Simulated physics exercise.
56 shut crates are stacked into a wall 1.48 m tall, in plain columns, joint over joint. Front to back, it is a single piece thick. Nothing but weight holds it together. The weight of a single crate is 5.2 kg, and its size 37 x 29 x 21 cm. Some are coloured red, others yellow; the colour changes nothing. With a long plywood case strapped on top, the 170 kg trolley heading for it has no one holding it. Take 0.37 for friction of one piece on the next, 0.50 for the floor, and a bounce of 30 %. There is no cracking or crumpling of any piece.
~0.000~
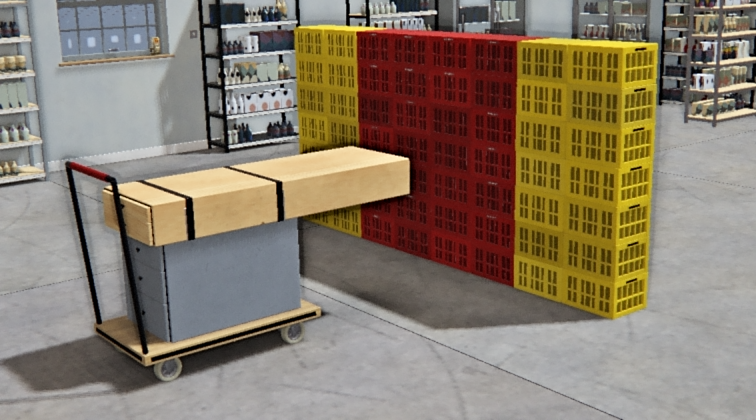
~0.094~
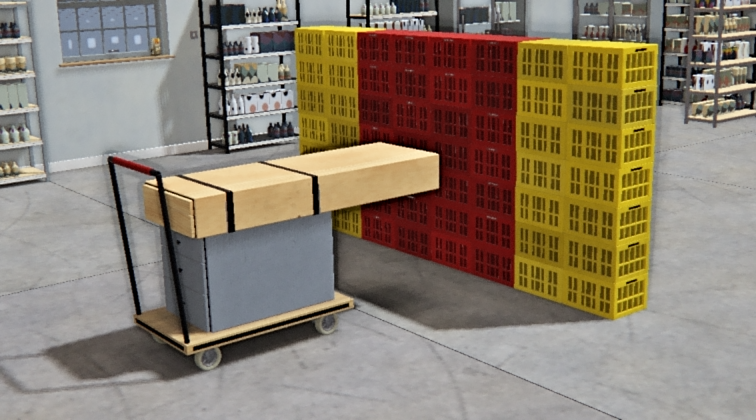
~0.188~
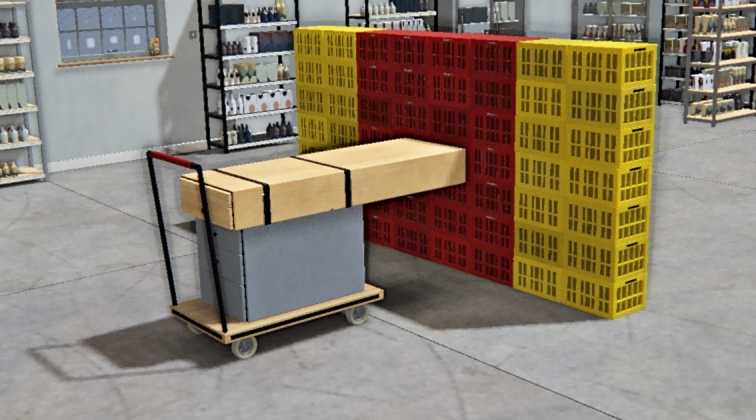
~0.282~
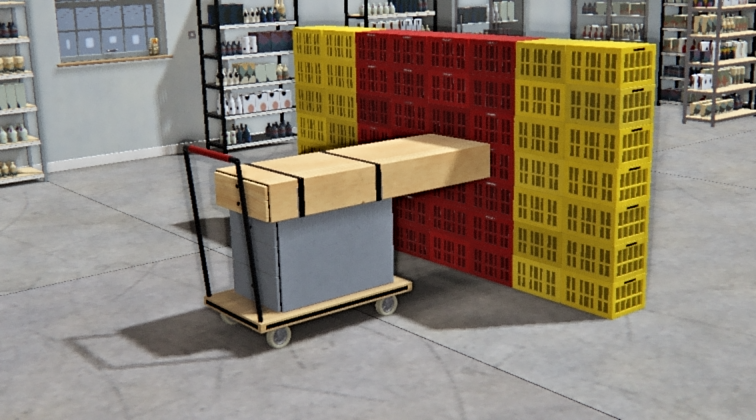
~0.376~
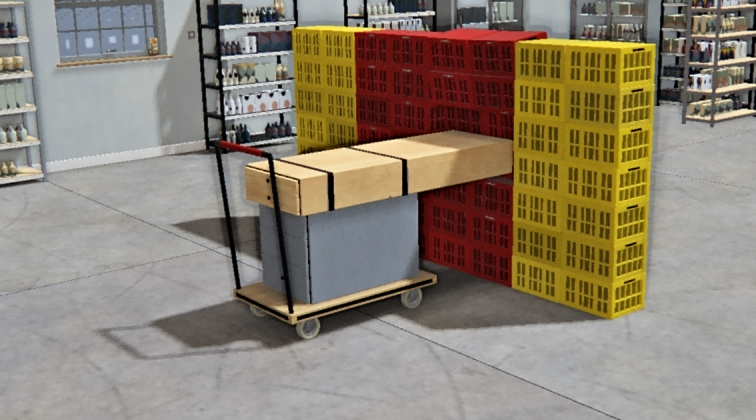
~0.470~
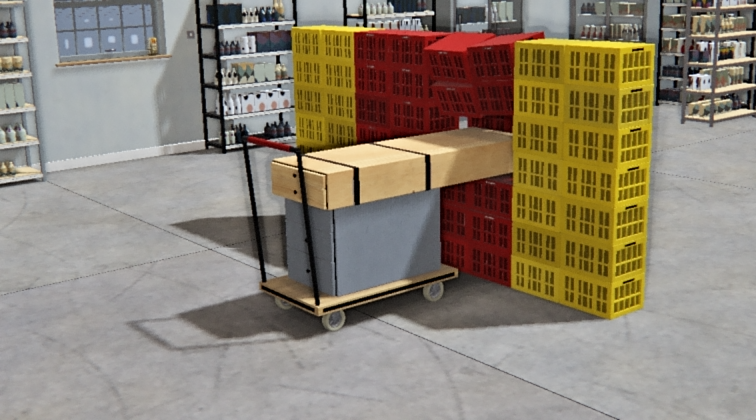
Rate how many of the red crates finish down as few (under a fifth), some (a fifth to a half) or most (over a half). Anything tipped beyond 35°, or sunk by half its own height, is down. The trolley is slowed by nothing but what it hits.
Some.
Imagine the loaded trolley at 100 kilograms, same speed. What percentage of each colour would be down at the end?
Result: Yellow 0, red 30 %.
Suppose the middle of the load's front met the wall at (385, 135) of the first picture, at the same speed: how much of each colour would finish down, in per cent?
For yellow it's 0 per cent, for red 30 per cent.
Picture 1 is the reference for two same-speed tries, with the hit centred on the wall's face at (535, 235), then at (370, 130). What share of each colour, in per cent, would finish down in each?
For yellow it's 20 then 10 per cent, for red 20 then 30 per cent.
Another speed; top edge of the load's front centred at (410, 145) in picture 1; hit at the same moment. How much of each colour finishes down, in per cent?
Result - yellow: 0%; red: 30%.
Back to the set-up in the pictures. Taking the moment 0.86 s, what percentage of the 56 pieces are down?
15 %.
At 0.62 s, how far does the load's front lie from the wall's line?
Roughly 55 cm.
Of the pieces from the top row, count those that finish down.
The number is 2.
After 0.62 s, load 56 cm past the wall's line, still rolling; 8 of the 28 red crates down (8 of 56 in all colours); top red crate 24° from how it stood, 18 cm lower.
After 0.86 s, load 91 cm past the wall's line, still rolling; 8 of the 28 red crates down (8 of 56 in all colours); top red crate 25° from how it stood, 32 cm lower.
After 1.20 s, load 1.28 m past the wall's line, still rolling; 8 of the 28 red crates down (8 of 56 in all colours); top red crate 39 cm lower.
After 1.64 s, load 1.58 m past the wall's line, still rolling; 8 of the 28 red crates down (8 of 56 in all colours); top red crate 39 cm lower.
In the end (2.3 s), load 1.68 m past the wall's line, stopped; 8 of the 28 red crates down (8 of 56 in all colours); top red crate 39 cm lower; top yellow crate unmoved. That is 29 per cent. From the last view, middles, top red crate near (541, 102), top yellow crate near (322, 42).
